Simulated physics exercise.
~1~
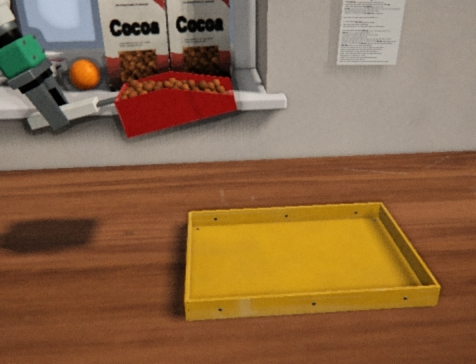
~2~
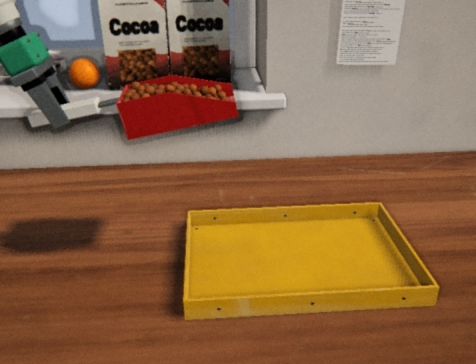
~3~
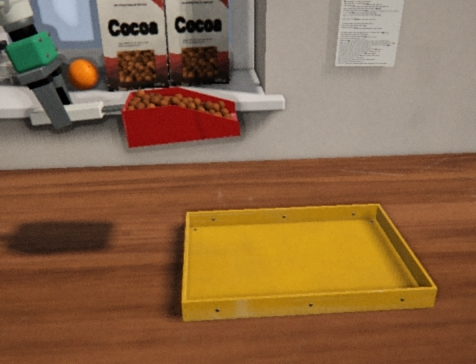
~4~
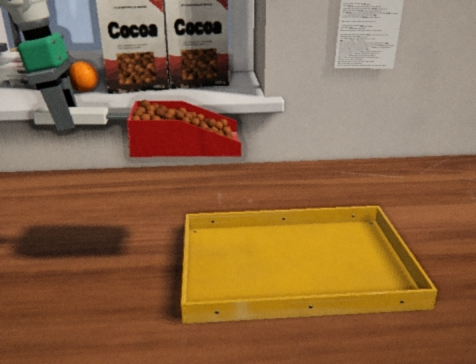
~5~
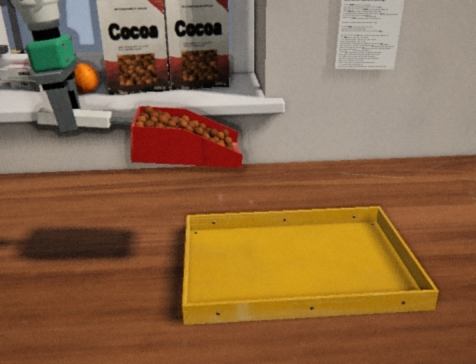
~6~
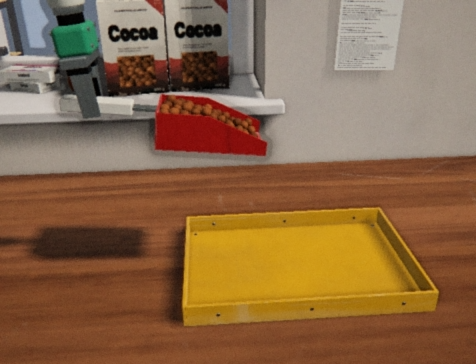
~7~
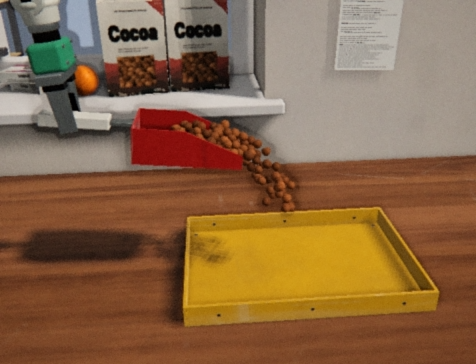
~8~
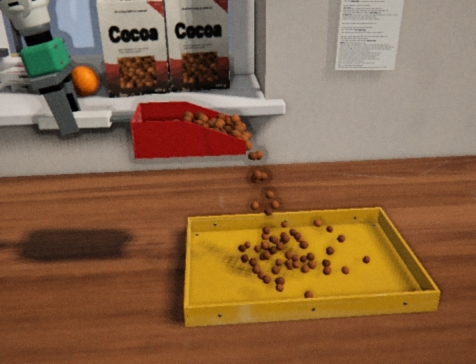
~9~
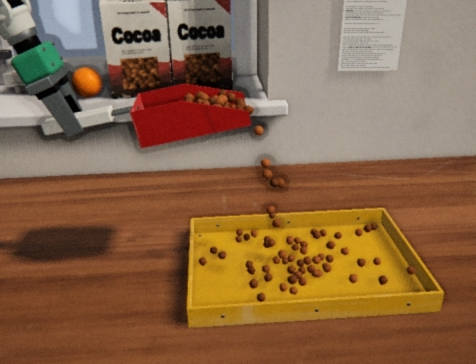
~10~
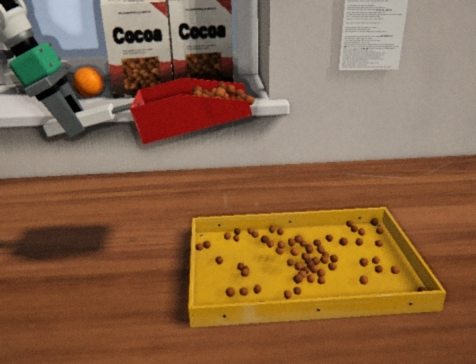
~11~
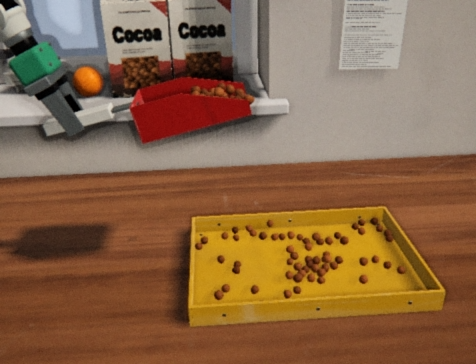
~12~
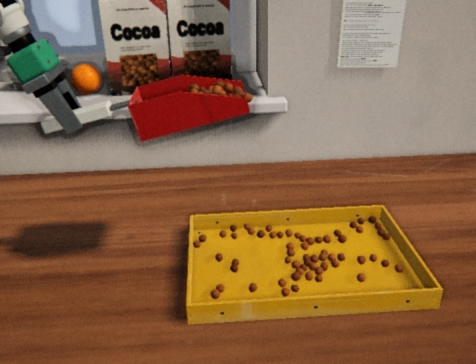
A robot arm tips a red scoop, spilling some hazelnuts into the yellow tray below.
